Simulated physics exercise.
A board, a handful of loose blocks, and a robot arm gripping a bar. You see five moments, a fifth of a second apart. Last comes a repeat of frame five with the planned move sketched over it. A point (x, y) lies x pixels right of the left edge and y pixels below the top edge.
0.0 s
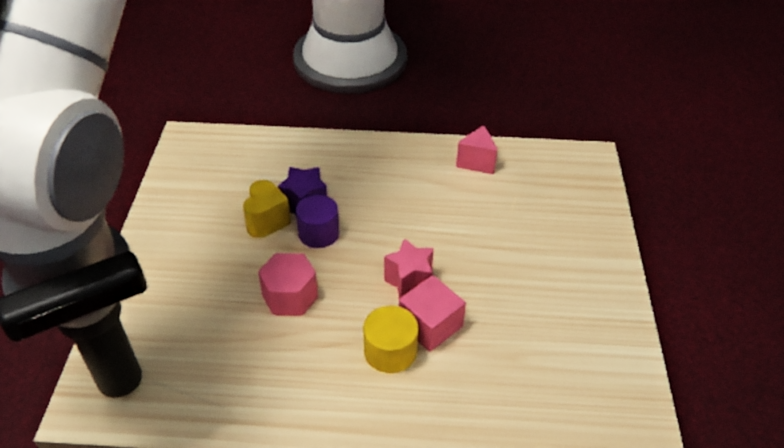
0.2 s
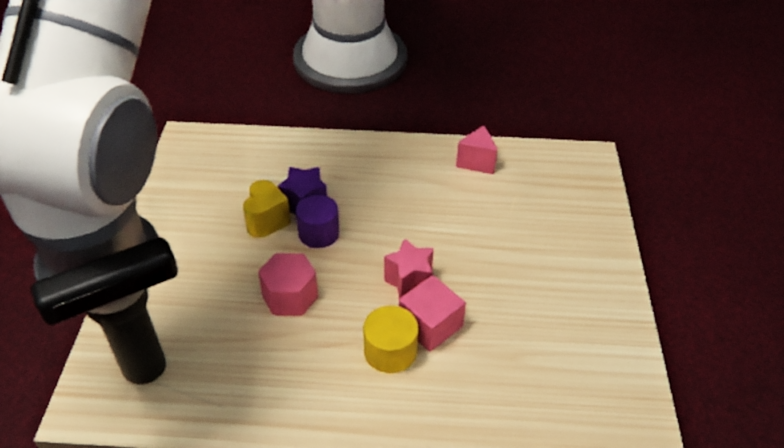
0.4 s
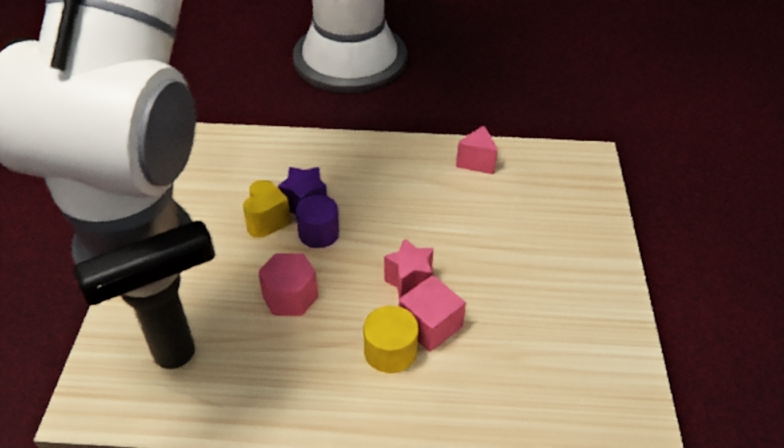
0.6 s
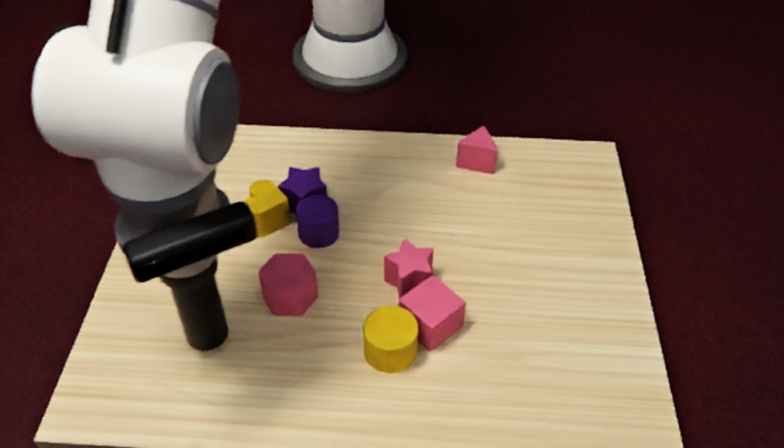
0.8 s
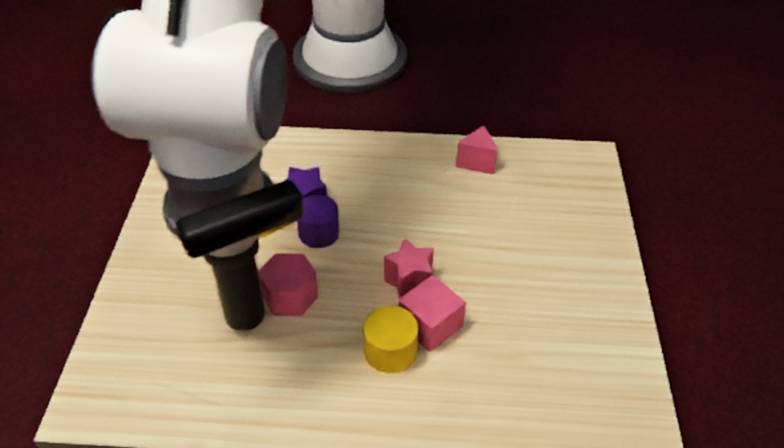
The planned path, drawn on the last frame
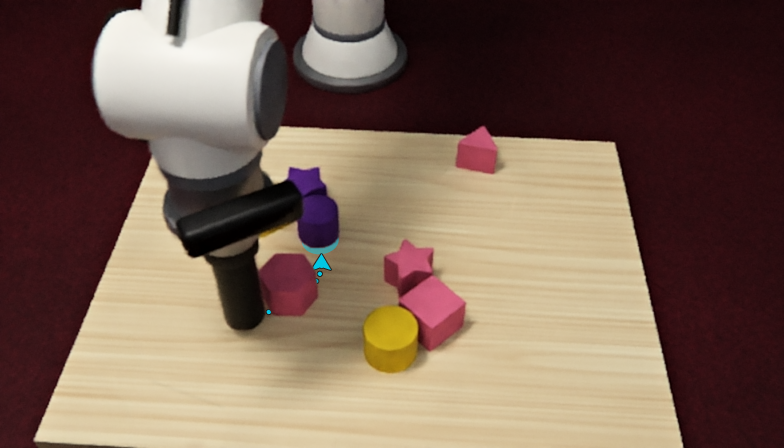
On a pale wooden board against a dark red surface, pink, yellow and purple blocks lie scattered while a white robot arm holds a black bar upright at the lower left. The arm moves the bar steadily right and slightly up the board, bringing it beside the pink hexagon, as the blocks stay still.
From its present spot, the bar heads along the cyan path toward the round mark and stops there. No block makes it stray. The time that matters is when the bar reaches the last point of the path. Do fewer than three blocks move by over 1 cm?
It seems not.
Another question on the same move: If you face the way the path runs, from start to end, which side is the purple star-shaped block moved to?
Facing the way the path runs, start to end, you'll find the purple star-shaped block has shifted left.
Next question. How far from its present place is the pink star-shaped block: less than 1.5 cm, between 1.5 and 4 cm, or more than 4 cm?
It slides not even 1.5 cm.
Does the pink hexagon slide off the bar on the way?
I'd say yes.
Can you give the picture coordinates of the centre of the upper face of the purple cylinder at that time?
Expect it around (324, 188).
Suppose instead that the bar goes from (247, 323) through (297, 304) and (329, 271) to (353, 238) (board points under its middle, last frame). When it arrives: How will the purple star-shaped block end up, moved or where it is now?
At the moment the path ends, the purple star-shaped block no longer stands where it did.
Drawn move, from (247, 323) by way of (290, 302) and (320, 274) to (320, 240).
What follows on the original path. One third of the way, bar at (290, 293); pink hexagon at (318, 250), turned 20° anticlockwise.
Two thirds of the way, bar at (319, 265); pink hexagon at (350, 225), turned 20° anticlockwise; purple star-shaped block at (300, 177); purple cylinder at (321, 199).
At the end, bar at (320, 232); yellow heart still; pink hexagon at (361, 213), turned 15° clockwise; purple star-shaped block at (297, 171), turned 15° anticlockwise; purple cylinder at (324, 188); pink star-shaped block still.
